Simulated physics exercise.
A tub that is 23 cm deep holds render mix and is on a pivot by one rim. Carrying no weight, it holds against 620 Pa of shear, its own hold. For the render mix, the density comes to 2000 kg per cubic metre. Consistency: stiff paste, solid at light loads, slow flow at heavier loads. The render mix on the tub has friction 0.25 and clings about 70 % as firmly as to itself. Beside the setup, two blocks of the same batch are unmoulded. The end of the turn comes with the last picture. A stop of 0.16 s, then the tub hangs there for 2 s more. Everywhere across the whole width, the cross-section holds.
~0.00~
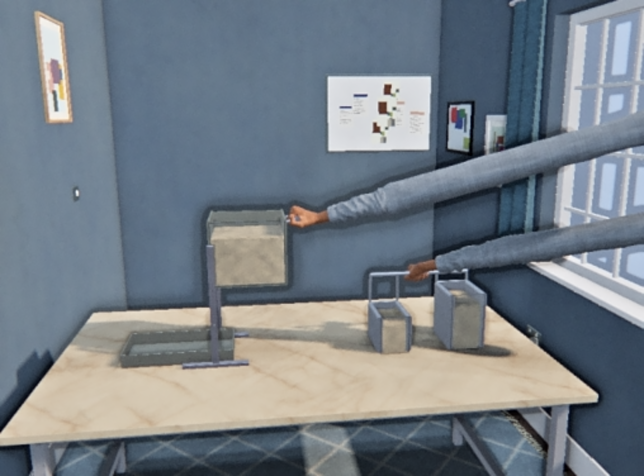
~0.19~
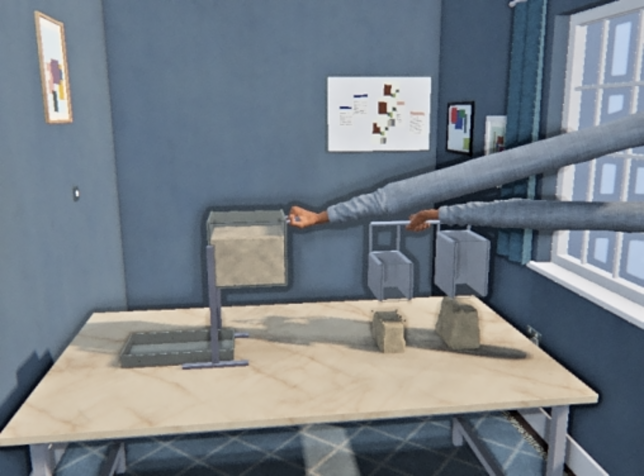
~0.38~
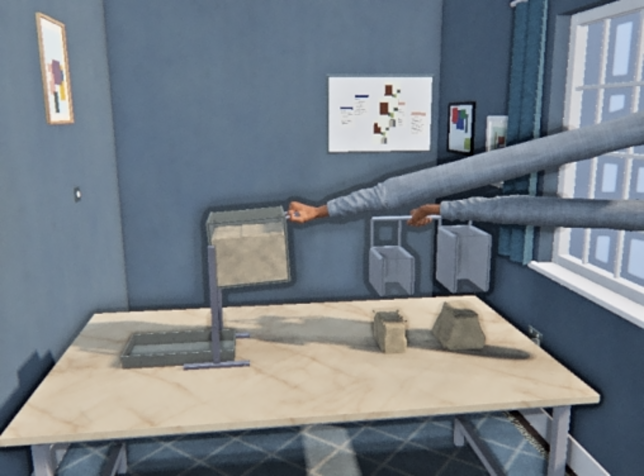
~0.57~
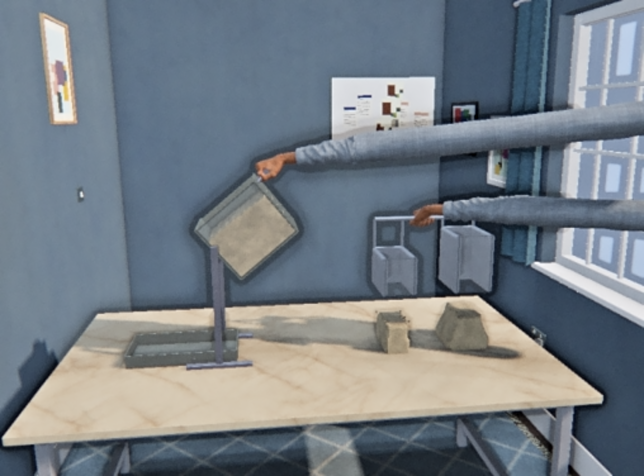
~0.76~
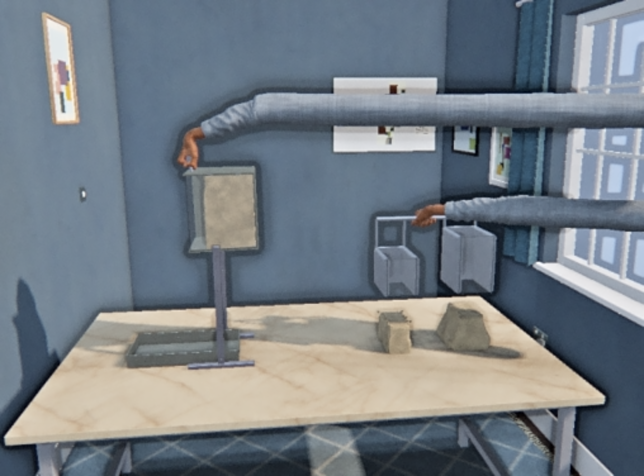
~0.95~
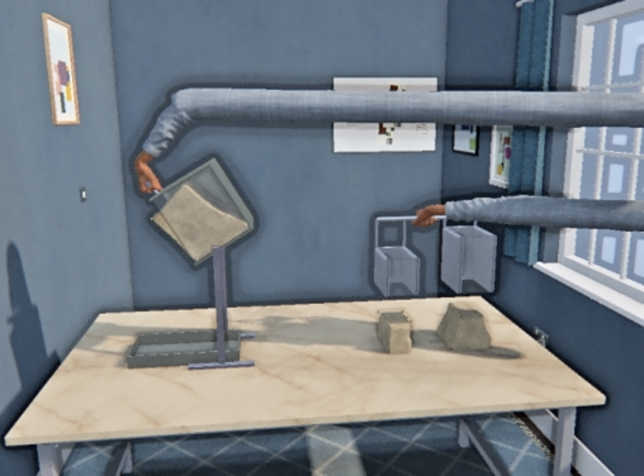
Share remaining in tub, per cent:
Near 0 percent.
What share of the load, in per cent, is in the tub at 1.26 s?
Close to 0 in a hundred.
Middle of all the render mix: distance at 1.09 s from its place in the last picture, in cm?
I'd estimate roughly 18 centimetres.
After 1.09 s, the tub is at 121 degrees and holds 27 %.
After 1.26 s, the tub is at 121 degrees and holds 0 %.
After 1.43 s, the tub is at 121 degrees and holds 0 %.
After 1.60 s, the tub is at 121 degrees and holds 0 %.
After 2.95 s, at the end, the tub is at 121 degrees and holds 0 %.
